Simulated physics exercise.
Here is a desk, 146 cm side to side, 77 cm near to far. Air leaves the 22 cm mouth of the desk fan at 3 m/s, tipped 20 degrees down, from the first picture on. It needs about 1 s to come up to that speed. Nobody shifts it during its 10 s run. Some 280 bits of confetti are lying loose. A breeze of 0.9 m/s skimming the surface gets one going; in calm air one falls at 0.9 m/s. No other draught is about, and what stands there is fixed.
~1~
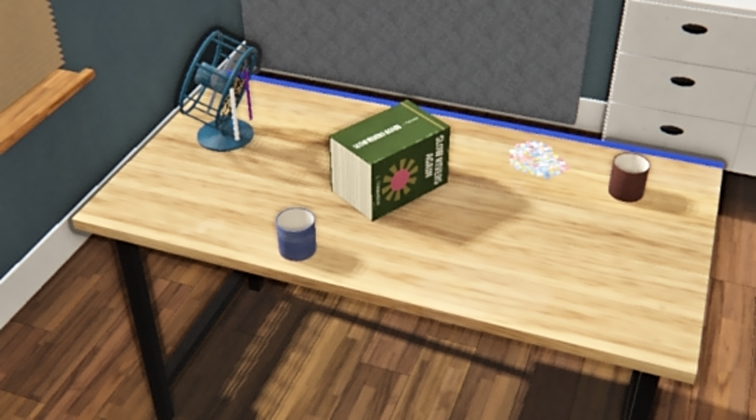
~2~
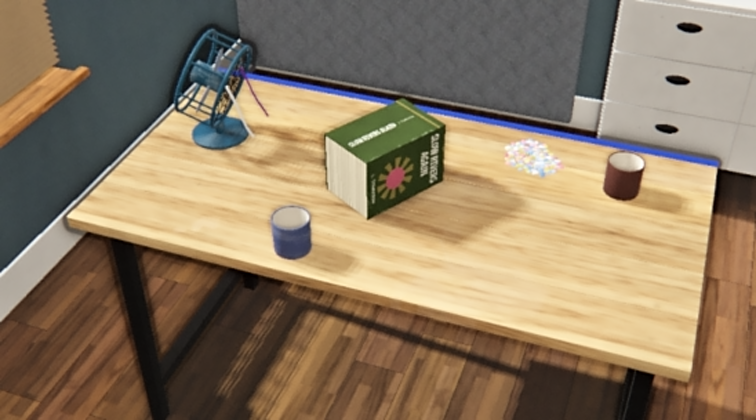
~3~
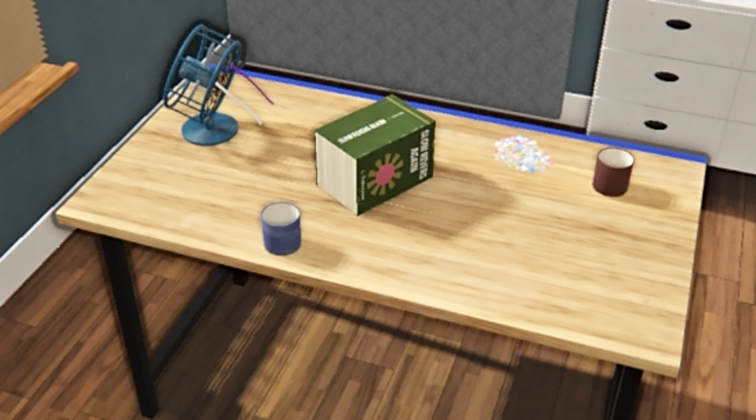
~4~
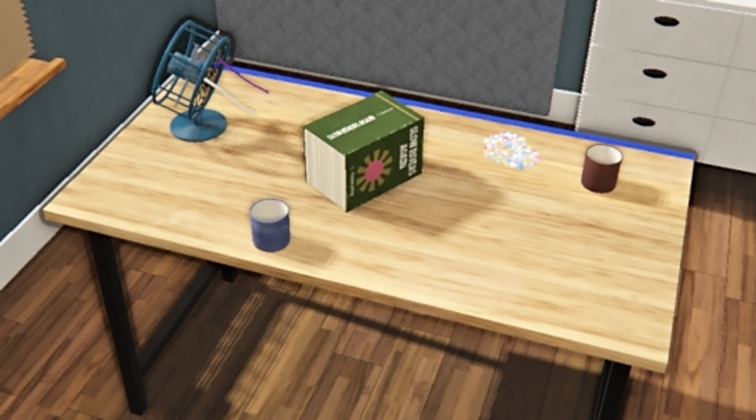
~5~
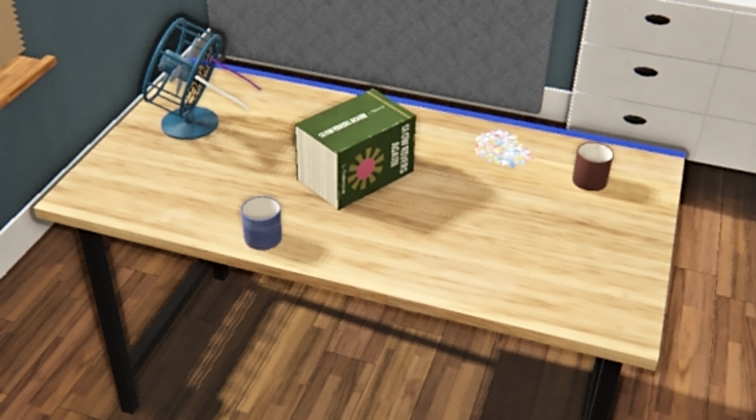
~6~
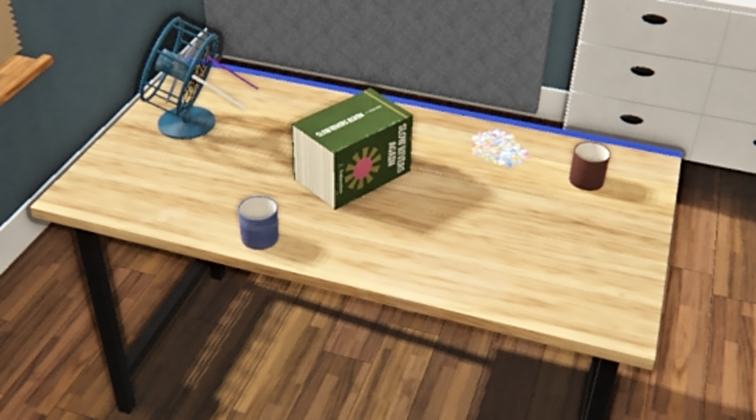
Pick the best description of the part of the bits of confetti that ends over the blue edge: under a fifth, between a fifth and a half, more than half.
By then over half are over the blue edge.
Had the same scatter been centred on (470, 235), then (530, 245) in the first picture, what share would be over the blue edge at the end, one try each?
In turn about 10 %, 1 %.
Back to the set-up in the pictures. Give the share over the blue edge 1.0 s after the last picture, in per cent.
Near 0 %.
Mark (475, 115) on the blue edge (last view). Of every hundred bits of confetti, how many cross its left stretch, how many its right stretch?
About 0 % left and 100 % right.
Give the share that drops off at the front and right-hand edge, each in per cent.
Roughly 0 % front, 0 % right-hand.
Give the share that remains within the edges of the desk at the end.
Some 1 per cent.
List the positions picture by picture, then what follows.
The middle of the bits of confetti is near (534, 159), none has stirred yet and the mouth of the desk fan is at (219, 81), in the first picture.
The middle of the bits of confetti is near (530, 157), none has stirred yet and the blue edge is centred on (448, 112), in the second picture.
The middle of the bits of confetti is near (519, 154), none has stirred yet, the top of a mug is at (616, 157) and the top of a book is at (375, 125), in the third picture.
The middle of the bits of confetti is near (508, 150) and none has stirred yet, in the fourth picture.
The middle of the bits of confetti is near (500, 148) and none has stirred yet, in the fifth picture.
The middle of the bits of confetti is near (497, 148) and none has stirred yet, in the sixth picture.
Then, 1.0 s after the last picture the count stands so, 0 % are over the blue edge; the middle of those still in play is near (496, 148).
Then, 2.2 s after the last picture the count stands so, 17 % are over the blue edge; the middle of those still in play is near (490, 138).
Then, 4.6 s after the last picture the count stands so, 80 % are over the blue edge; the middle of those still in play is near (487, 126).
Then, 9.1 s after the last picture, at the end, 99 % are over the blue edge.
